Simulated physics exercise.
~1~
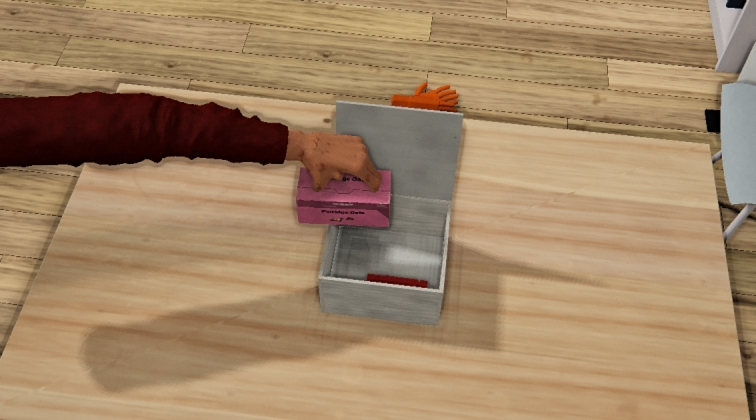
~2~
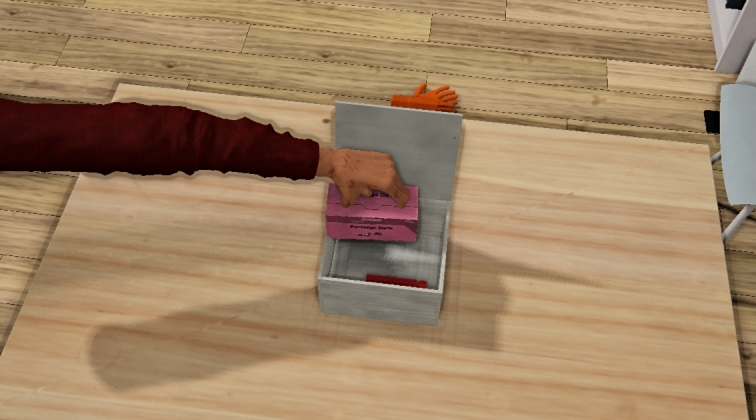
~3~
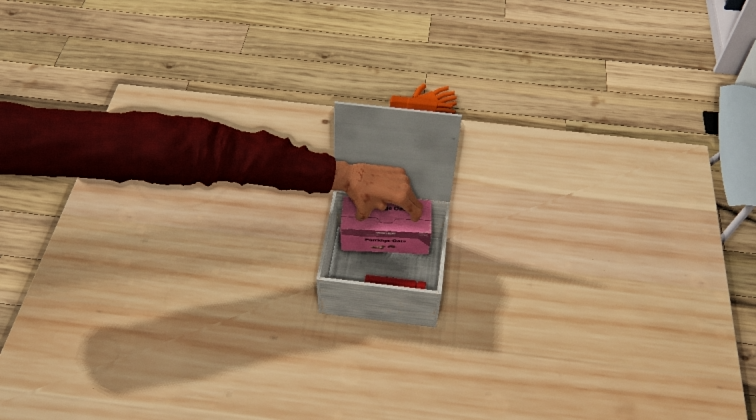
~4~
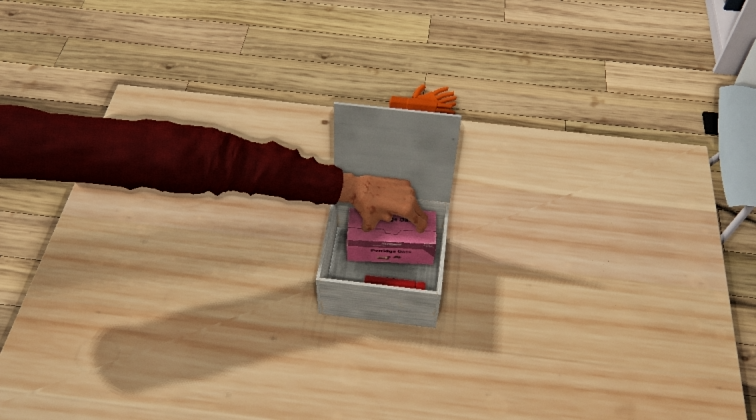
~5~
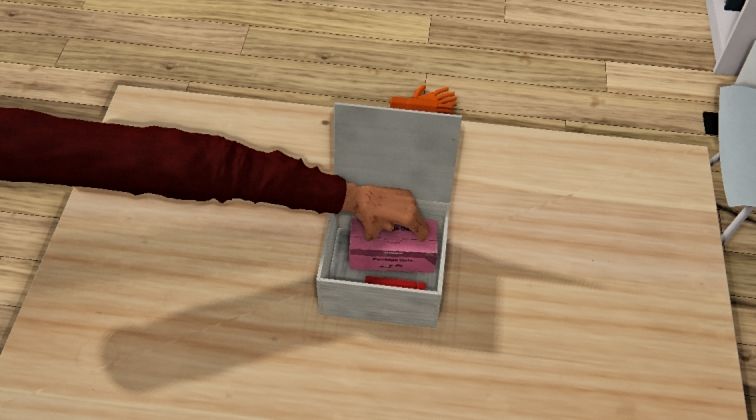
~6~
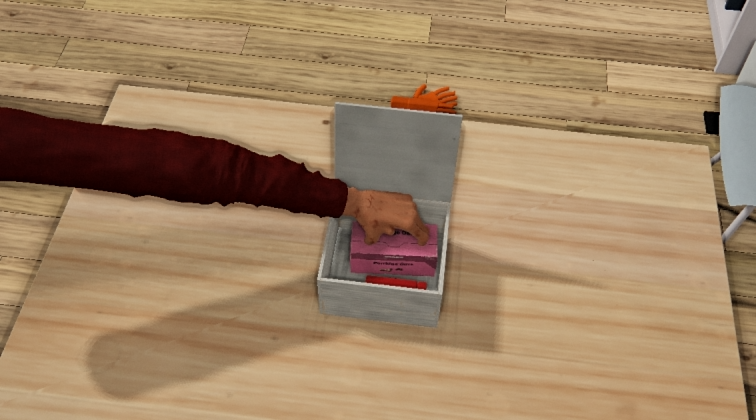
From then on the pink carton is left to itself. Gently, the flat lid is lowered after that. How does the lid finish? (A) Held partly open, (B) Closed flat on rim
The answer is B.
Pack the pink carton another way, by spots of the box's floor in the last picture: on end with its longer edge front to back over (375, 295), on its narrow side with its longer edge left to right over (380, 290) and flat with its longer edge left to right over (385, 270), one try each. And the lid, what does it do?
So: First open, second shut tight, third shut tight.
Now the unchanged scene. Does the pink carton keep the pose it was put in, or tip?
It stays as placed.
Then, 1.30 s later than the last frame, lid 78° above the rim.
Then, 1.80 s later than the last frame, lid 45° above the rim.
Then, 2.20 s later than the last frame, lid 11° above the rim.
When it is over, lid shut; both as before. End places, in pixels of the last picture, pink carton near (394, 249).
